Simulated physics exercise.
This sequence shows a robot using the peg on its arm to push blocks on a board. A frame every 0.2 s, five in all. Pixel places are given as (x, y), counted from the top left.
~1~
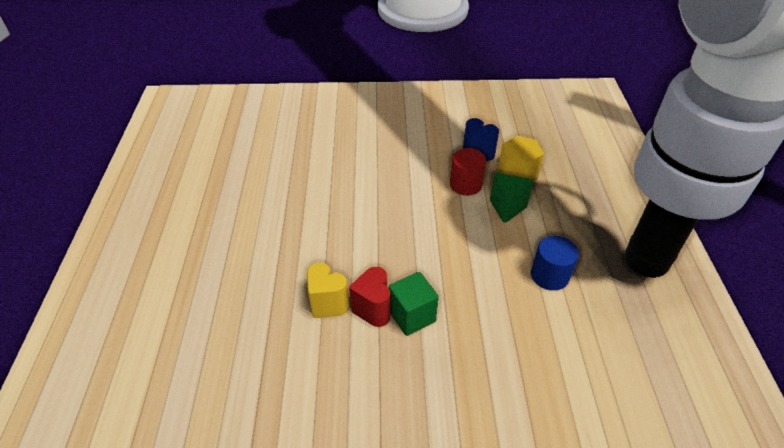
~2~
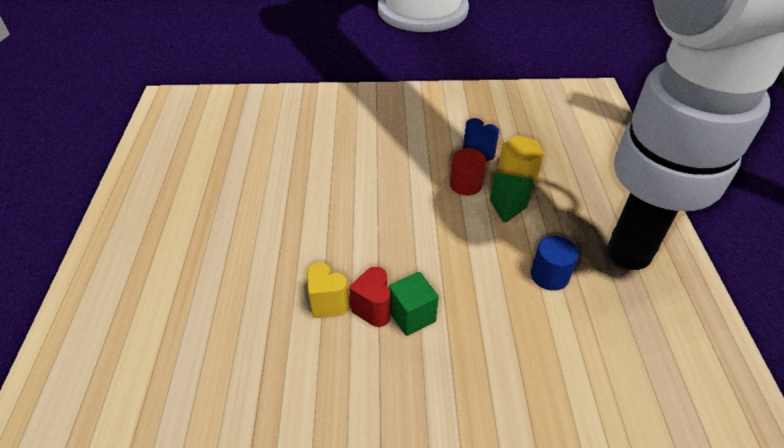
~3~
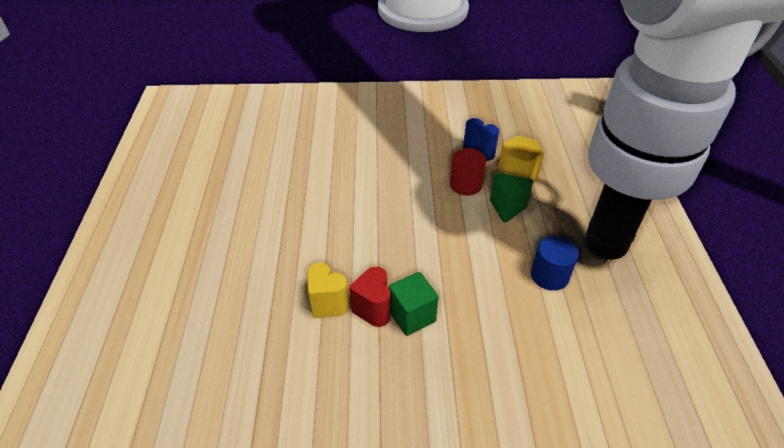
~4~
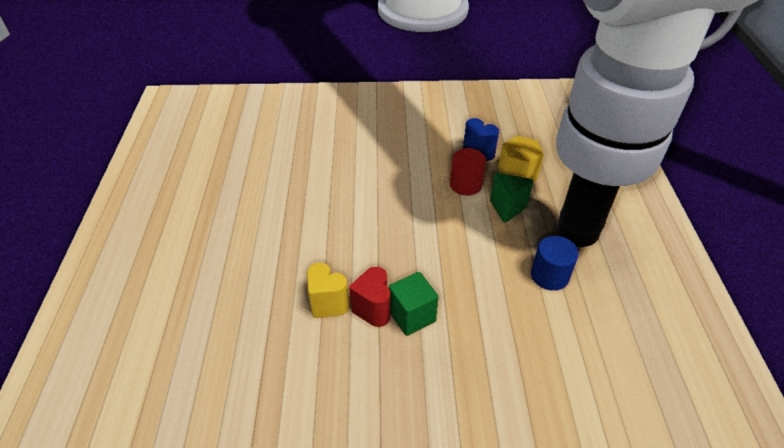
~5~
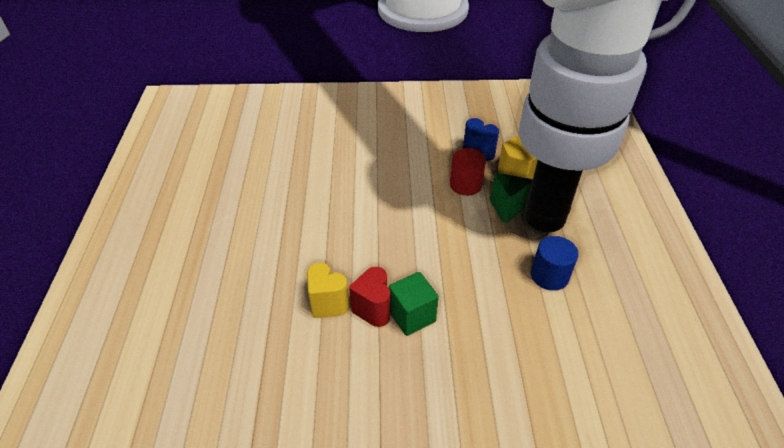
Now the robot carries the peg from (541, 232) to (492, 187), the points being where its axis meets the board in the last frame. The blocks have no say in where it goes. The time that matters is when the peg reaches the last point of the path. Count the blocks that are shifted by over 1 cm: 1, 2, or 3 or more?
My count: 2.
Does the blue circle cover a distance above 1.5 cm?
I believe not.
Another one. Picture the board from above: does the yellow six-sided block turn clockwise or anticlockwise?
Prediction: Clockwise.
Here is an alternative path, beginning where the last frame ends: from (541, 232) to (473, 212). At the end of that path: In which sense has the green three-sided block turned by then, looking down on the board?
I'd predict that, seen from above, the green three-sided block rotates clockwise.
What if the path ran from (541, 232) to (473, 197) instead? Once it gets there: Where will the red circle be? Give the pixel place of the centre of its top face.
It ends at (453, 145).
On the path given first. Halfway along, peg (517, 194); red circle (460, 153); green three-sided block (493, 167).
At the end, peg (494, 173); red circle (434, 140); green three-sided block (470, 147), turned 15° anticlockwise; yellow six-sided block (521, 144), turned 25° clockwise; blue circle still.
